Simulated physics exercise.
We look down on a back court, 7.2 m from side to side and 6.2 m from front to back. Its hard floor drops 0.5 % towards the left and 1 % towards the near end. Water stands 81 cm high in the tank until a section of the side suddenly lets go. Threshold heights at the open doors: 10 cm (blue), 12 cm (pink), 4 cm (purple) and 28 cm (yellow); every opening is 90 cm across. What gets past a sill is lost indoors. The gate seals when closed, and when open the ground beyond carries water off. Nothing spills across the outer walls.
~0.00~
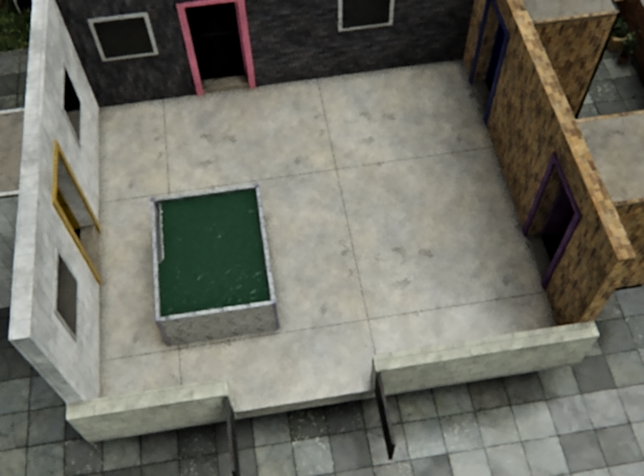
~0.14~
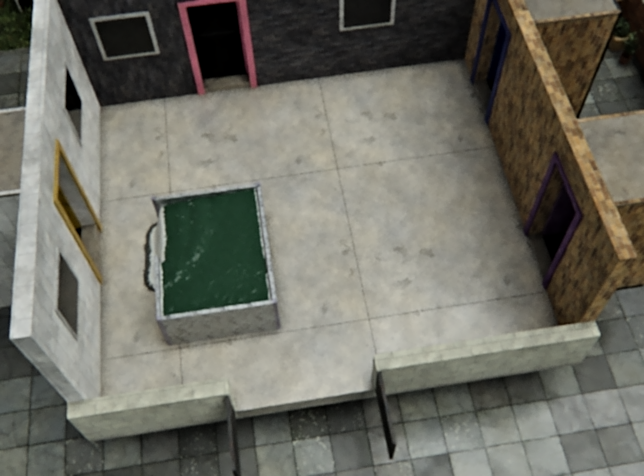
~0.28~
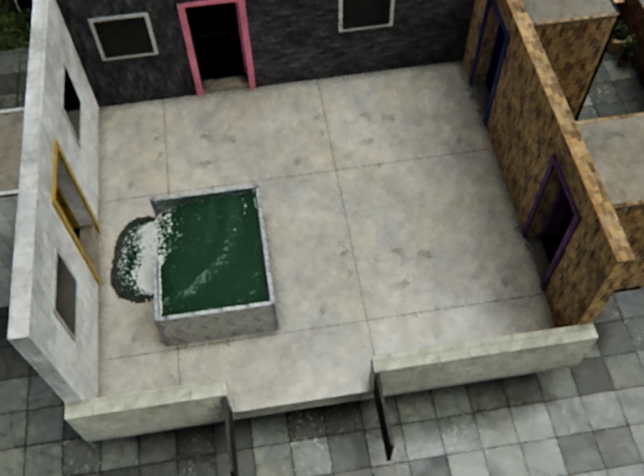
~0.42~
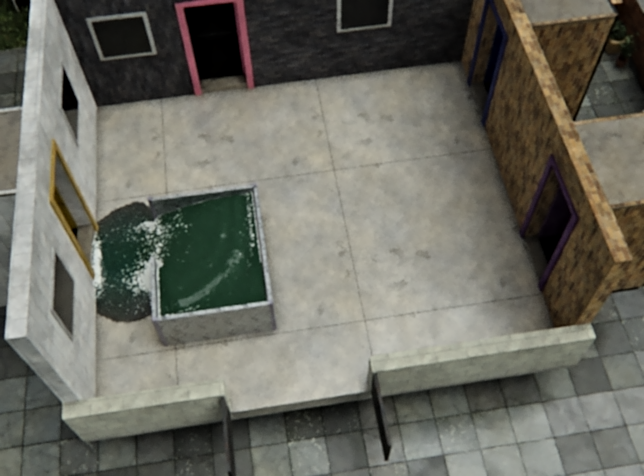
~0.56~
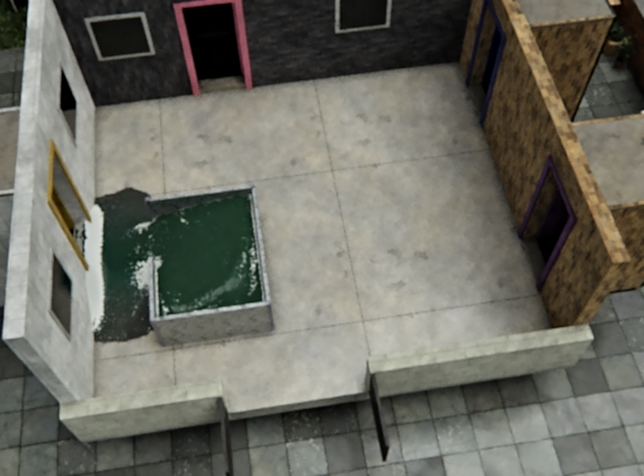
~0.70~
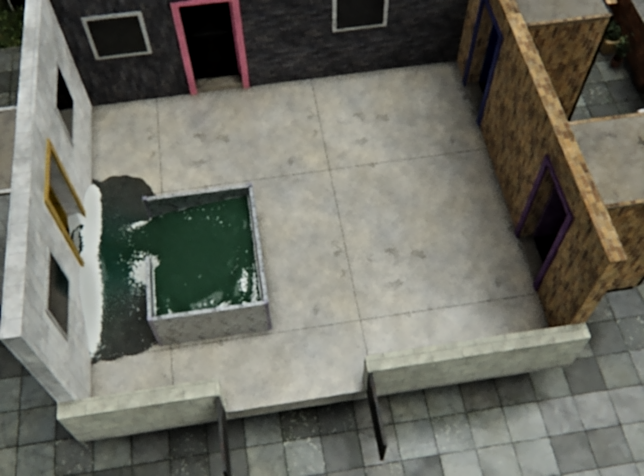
Walled court with a tank of green water pouring out through its left side, spreading across the floor and along the left wall.
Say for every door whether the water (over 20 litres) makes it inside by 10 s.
The water let in: At the blue door it stays under the limit; at the pink door it keeps below the limit; at the purple door it exceeds the limit; at the yellow door it exceeds the limit.
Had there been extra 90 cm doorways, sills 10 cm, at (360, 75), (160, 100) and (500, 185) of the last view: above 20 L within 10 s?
In turn: Not over, above, under.
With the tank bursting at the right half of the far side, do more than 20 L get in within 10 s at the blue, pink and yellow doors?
Against that limit: Blue over, pink past it, yellow below.
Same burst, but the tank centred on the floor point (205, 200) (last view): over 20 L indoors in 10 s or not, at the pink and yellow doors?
Against that limit: Pink below, yellow below.
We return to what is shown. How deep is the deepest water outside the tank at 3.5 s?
Up to some 29 cm.
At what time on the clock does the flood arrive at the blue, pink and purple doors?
Blue 4.5 s, pink 2.2 s, purple 5.5 s.
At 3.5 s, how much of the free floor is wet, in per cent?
Some 45 per cent of it.
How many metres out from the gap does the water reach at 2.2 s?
Roughly 3.8 m.
After 1.4 s water covers 15 % of the floor and is deepest (56 cm) near (92, 261); blue door not reached, pink door not reached, purple door not reached, yellow door 56 cm at the sill, 131 L in.
After 2.2 s water covers 25 % of the floor and is deepest (42 cm) near (92, 261); blue door not reached, pink door 4 cm at the sill, 0 L in, purple door not reached, yellow door 41 cm at the sill, 238 L in.
After 3.5 s water covers 45 % of the floor and is deepest (29 cm) near (92, 270); blue door not reached, pink door 10 cm at the sill, 0 L in, purple door not reached, yellow door 28 cm at the sill, 275 L in.
After 6.0 s water covers 90 % of the floor and is deepest (19 cm) near (92, 417); blue door 9 cm at the sill, 0 L in, pink door 7 cm at the sill, 0 L in, purple door 6 cm at the sill, 0 L in, yellow door 16 cm at the sill, 277 L in.
After 10.0 s water covers 100 % of the floor and is deepest (14 cm) near (412, 367); blue door 5 cm at the sill, 0 L in, pink door 3 cm at the sill, 0 L in, purple door 8 cm at the sill, 45 L in, yellow door 8 cm at the sill, 277 L in.
